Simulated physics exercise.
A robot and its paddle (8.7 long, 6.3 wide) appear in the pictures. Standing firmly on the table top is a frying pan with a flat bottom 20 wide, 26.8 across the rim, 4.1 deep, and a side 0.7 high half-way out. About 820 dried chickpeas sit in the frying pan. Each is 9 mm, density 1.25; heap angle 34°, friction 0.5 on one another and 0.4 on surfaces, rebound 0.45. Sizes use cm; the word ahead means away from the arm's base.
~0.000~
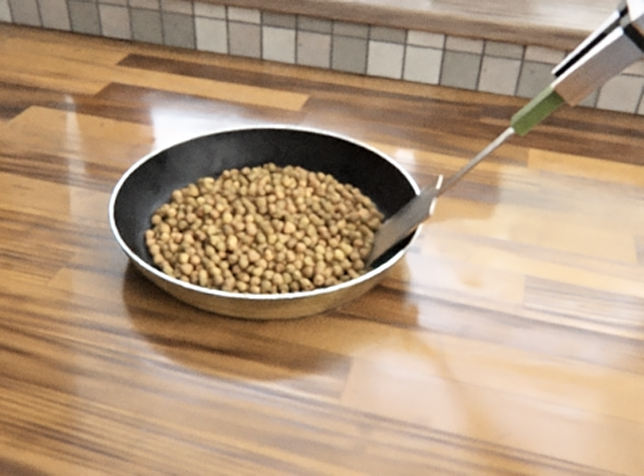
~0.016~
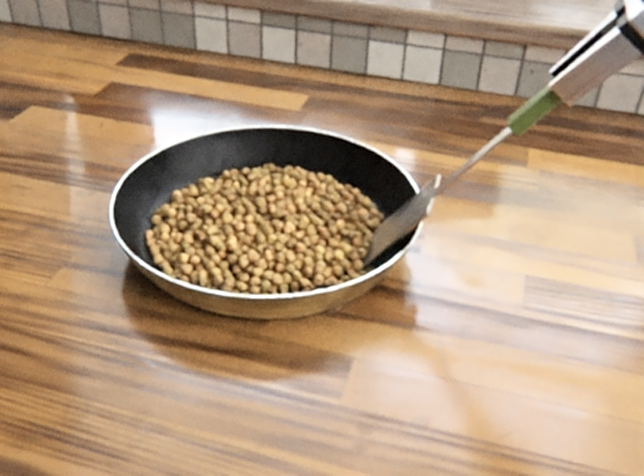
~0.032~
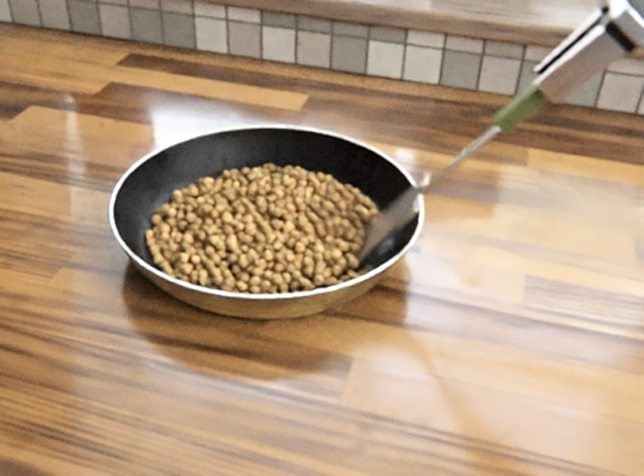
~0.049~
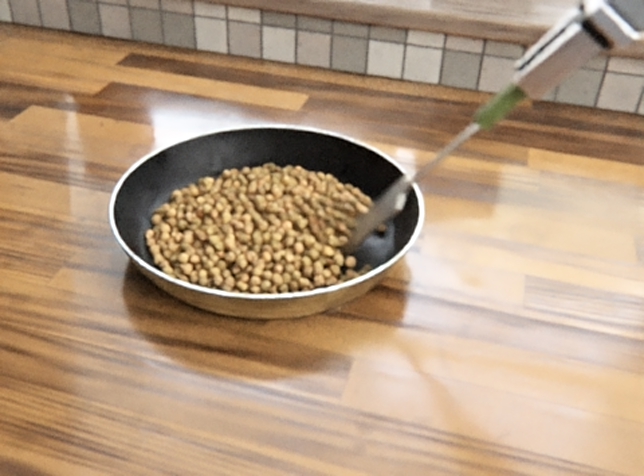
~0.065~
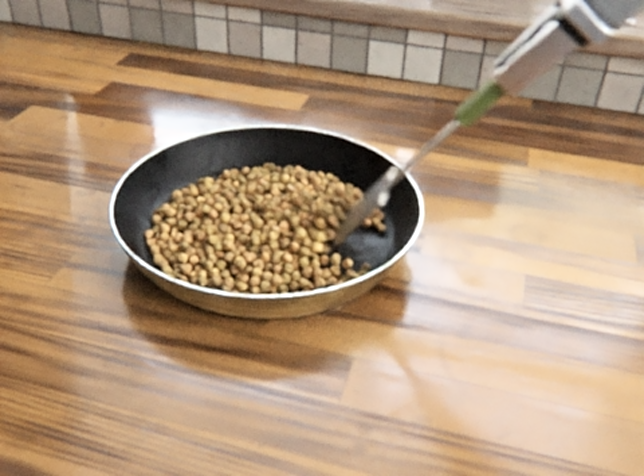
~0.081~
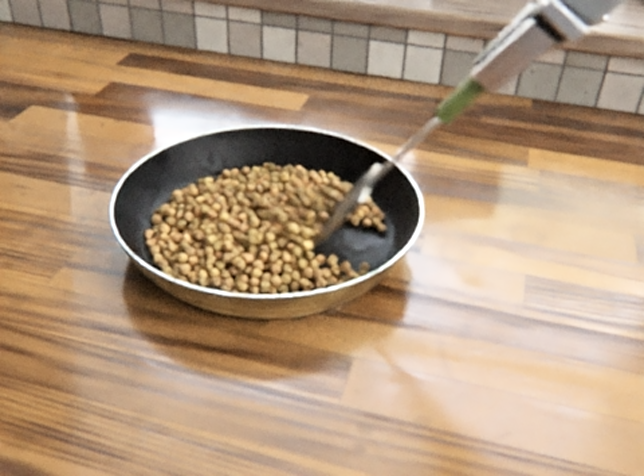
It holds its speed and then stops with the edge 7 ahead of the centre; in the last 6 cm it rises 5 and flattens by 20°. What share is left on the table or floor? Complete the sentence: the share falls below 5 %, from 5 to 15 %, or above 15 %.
The share falls from 5 to 15 %.
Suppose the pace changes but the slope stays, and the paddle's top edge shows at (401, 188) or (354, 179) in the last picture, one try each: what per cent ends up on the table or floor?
I'd estimate close to 0 and 10 in a hundred.
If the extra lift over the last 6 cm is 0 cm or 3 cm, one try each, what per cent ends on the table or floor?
First try around 0 percent, second try around 5 percent.
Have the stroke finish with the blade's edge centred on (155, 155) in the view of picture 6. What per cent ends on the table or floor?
Around 10 percent ends on the table or floor.
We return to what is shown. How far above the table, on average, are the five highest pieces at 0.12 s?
Height: Some 6 cm.
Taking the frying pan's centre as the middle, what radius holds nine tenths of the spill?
Distance: Approx. 60 cm.
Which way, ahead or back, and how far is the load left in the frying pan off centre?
The kept load is shifted forward by about 3.5 cm.
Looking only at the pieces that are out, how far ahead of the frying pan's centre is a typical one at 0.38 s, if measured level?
About 24 cm.
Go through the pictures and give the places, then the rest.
The first frame shows paddle top edge at (437, 194), sloping 54°; upper third of the load around (272, 219), from x 150 to 380, top at y 170; 817 in the frying pan.
The second frame shows paddle top edge at (434, 194), sloping 54°; upper third of the load around (272, 219), from x 150 to 380, top at y 170.
The third frame shows paddle top edge at (423, 192), sloping 54°; upper third of the load around (277, 219), from x 150 to 380, top at y 170.
The fourth frame shows paddle top edge at (405, 188), sloping 54°; upper third of the load around (280, 217), from x 150 to 380, top at y 165.
The fifth frame shows paddle top edge at (388, 185), sloping 54°; upper third of the load around (283, 215), from x 150 to 380, top at y 165.
The sixth frame shows paddle top edge at (371, 182), sloping 54°; upper third of the load around (282, 212), from x 150 to 380, top at y 165; 817 in the frying pan.
By 0.12 s, sloping 54°, highest piece 6 above the table; 817 in the frying pan.
By 0.16 s, sloping 46°, highest piece 7 above the table; 817 in the frying pan.
By 0.38 s, sloping 34°, highest piece 5 above the table; 759 in the frying pan, 57 on the table or floor, 1 on the blade or in flight.
By 1.43 s, sloping 34°, highest piece 4 above the table; 758 in the frying pan, 59 on the table or floor.
Final count, 758 in the frying pan, 59 on the table or floor. That is 7 % on the table or floor.
